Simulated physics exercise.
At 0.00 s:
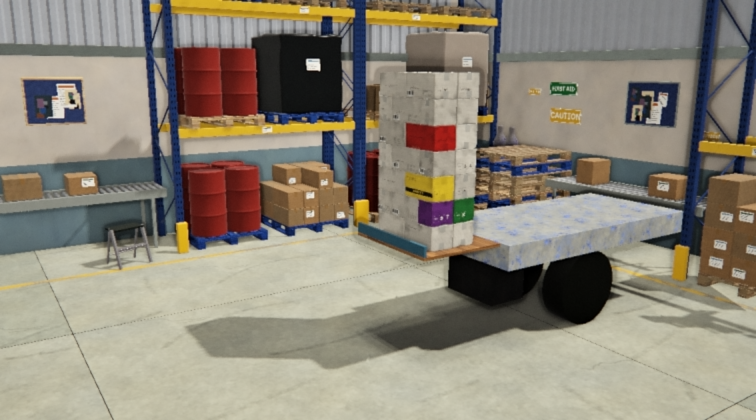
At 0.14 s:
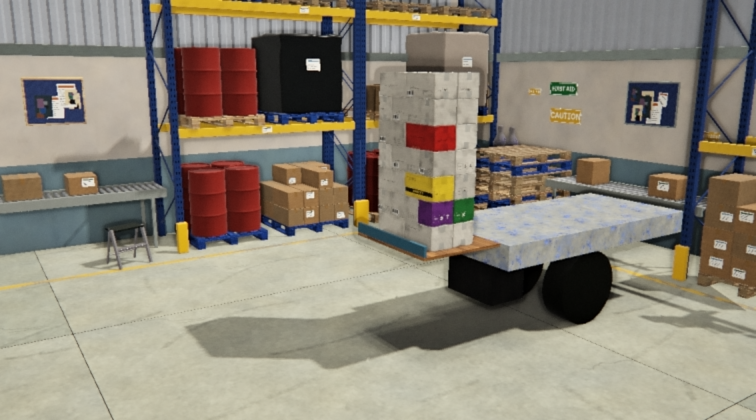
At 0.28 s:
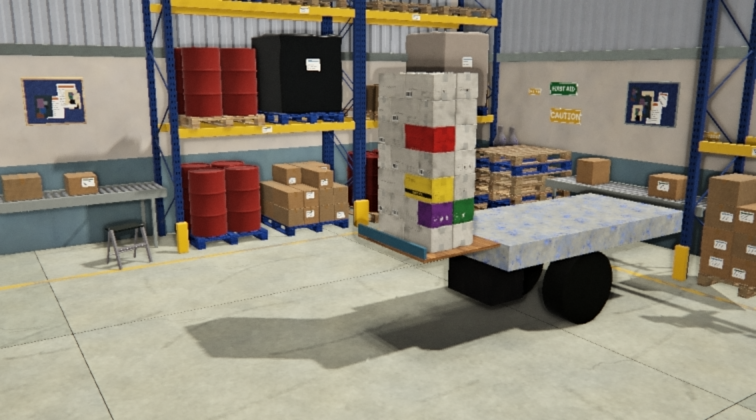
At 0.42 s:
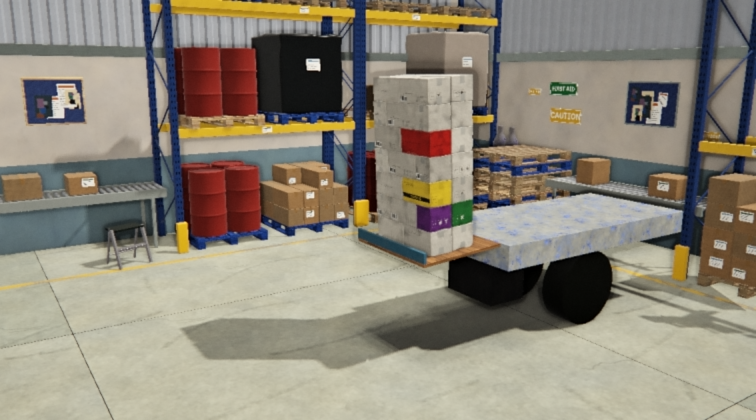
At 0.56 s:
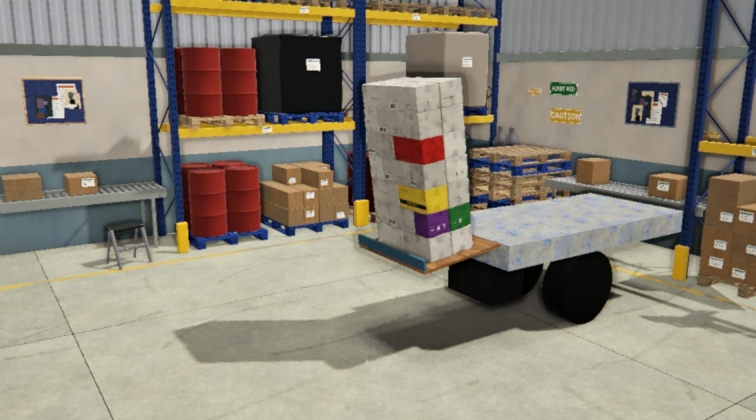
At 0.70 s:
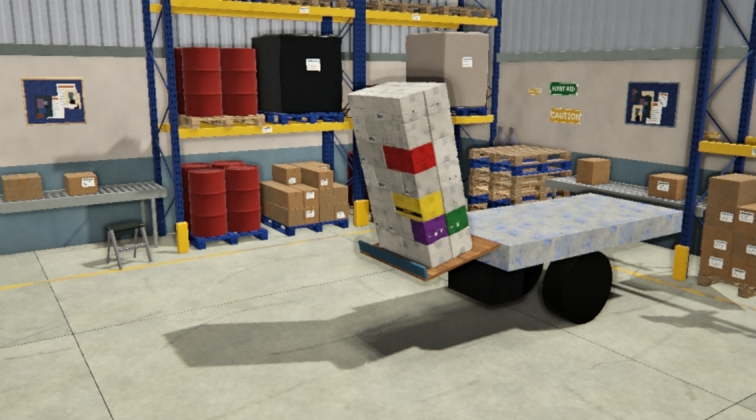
In a warehouse with racks of red barrels and cardboard boxes, a tall stack of pale parcels, a few of them coloured, stands upright on a flap at the end of a wheeled flat-bed. The flap then slopes gradually downward, and the stack leans further and further to the left.
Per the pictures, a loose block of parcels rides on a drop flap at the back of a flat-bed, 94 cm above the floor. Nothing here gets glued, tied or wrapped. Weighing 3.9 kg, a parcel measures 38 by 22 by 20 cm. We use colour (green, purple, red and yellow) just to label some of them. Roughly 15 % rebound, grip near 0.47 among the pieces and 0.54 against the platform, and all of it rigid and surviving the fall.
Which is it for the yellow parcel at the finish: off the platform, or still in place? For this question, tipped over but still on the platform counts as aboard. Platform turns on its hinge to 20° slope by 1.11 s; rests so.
Off the platform.
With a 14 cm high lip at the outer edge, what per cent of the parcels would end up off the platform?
Result - 80 %.
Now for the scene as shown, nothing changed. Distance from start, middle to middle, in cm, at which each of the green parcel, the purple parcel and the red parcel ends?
Displacements: Green = 30, purple = 130, red = 220 (cm).
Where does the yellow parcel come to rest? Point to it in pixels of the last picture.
Roughly at (347, 362).
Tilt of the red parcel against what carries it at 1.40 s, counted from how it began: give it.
Measured against how it began, the tilt is near 60 degrees.
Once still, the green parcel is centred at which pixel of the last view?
Near (429, 235).
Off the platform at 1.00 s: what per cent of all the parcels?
It's 15 percent at that point.
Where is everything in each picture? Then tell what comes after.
In the first picture (pixels give the middle of a visible side; leans and shifts are taken against what carries them), platform's outer corner (425, 260) slope 0°; yellow parcel (418, 187); green parcel (464, 211); red parcel (420, 137); none has stirred.
In the second picture, platform's outer corner (425, 260) slope 0°; yellow parcel (418, 187).
In the third picture, platform's outer corner (425, 262) slope 1°; yellow parcel (418, 188).
In the fourth picture, platform's outer corner (426, 266) slope 4°; yellow parcel (415, 192); movement in 10 of them.
In the fifth picture, platform's outer corner (426, 273) slope 8°; yellow parcel (412, 199).
In the sixth picture, platform's outer corner (427, 280) slope 12°; yellow parcel (407, 207) 18 mm from its place; red parcel (398, 160) 32 mm from its place; purple parcel (436, 230); movement in 24 of them.
After 1.00 s, slope 19°; 5 of the 34 parcels off the platform; yellow parcel 15° from how it stood; red parcel 15° from how it stood.
After 1.40 s, slope 20°; 27 of the 34 parcels off the platform; yellow parcel on its side; purple parcel on its side.
In the end (2.1 s), slope 20°; 27 of the 34 parcels off the platform; yellow parcel on its side; red parcel on its side; purple parcel on its side. From the last view, middles, yellow parcel near (347, 362), red parcel near (280, 382).
